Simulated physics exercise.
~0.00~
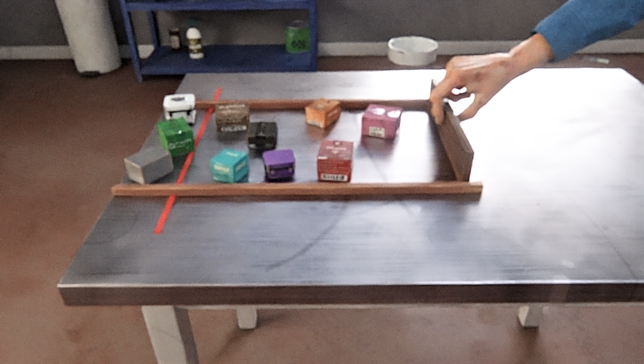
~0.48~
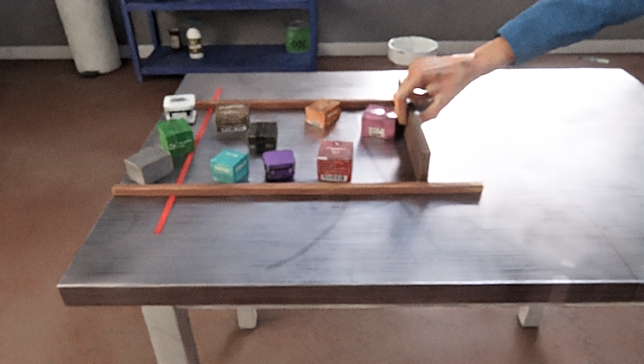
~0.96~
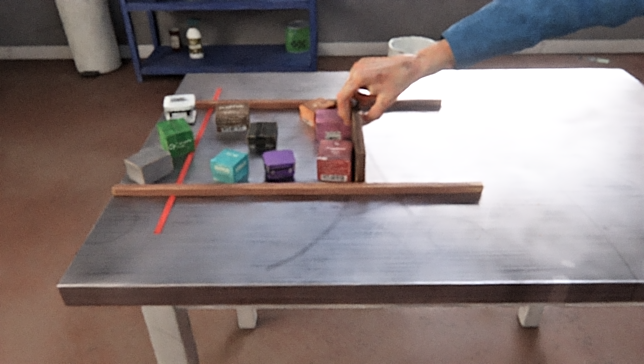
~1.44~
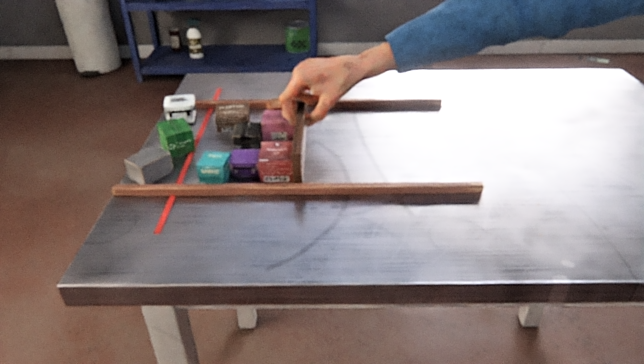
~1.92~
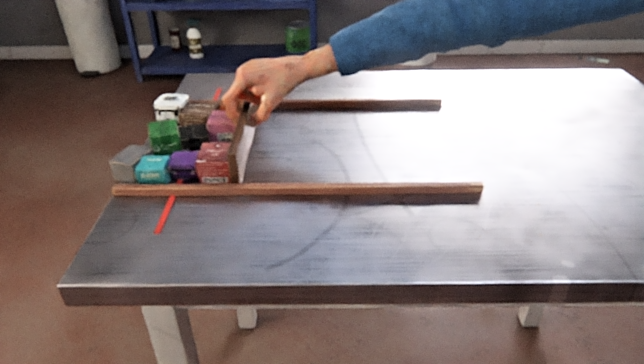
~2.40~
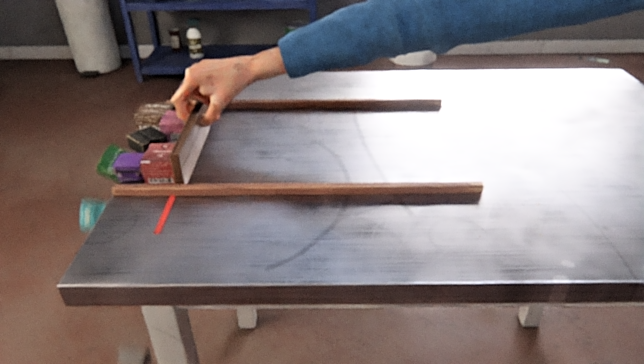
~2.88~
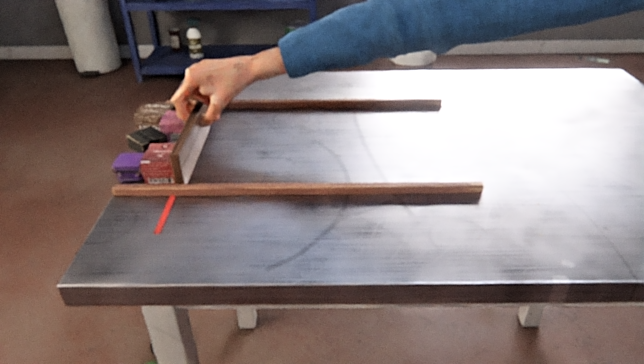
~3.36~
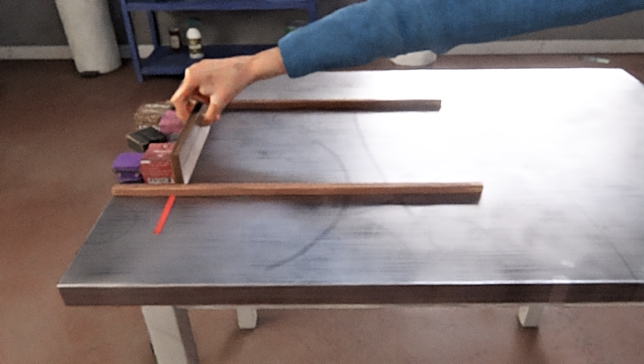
A hand in a blue sleeve holds an upright board at the right end of a channel between two wooden strips on a dark table, seen from a fixed, raised view. Ten small boxes and blocks lie scattered toward the left, near a red strip of tape. The hand slides the board left, gathering the red, pink and orange boxes, then bunching the rest together. The grey block, turquoise box, green box and white case are pushed off the left end. The board stops by the tape, with the purple, black, red and other remaining boxes crowded at the edge.
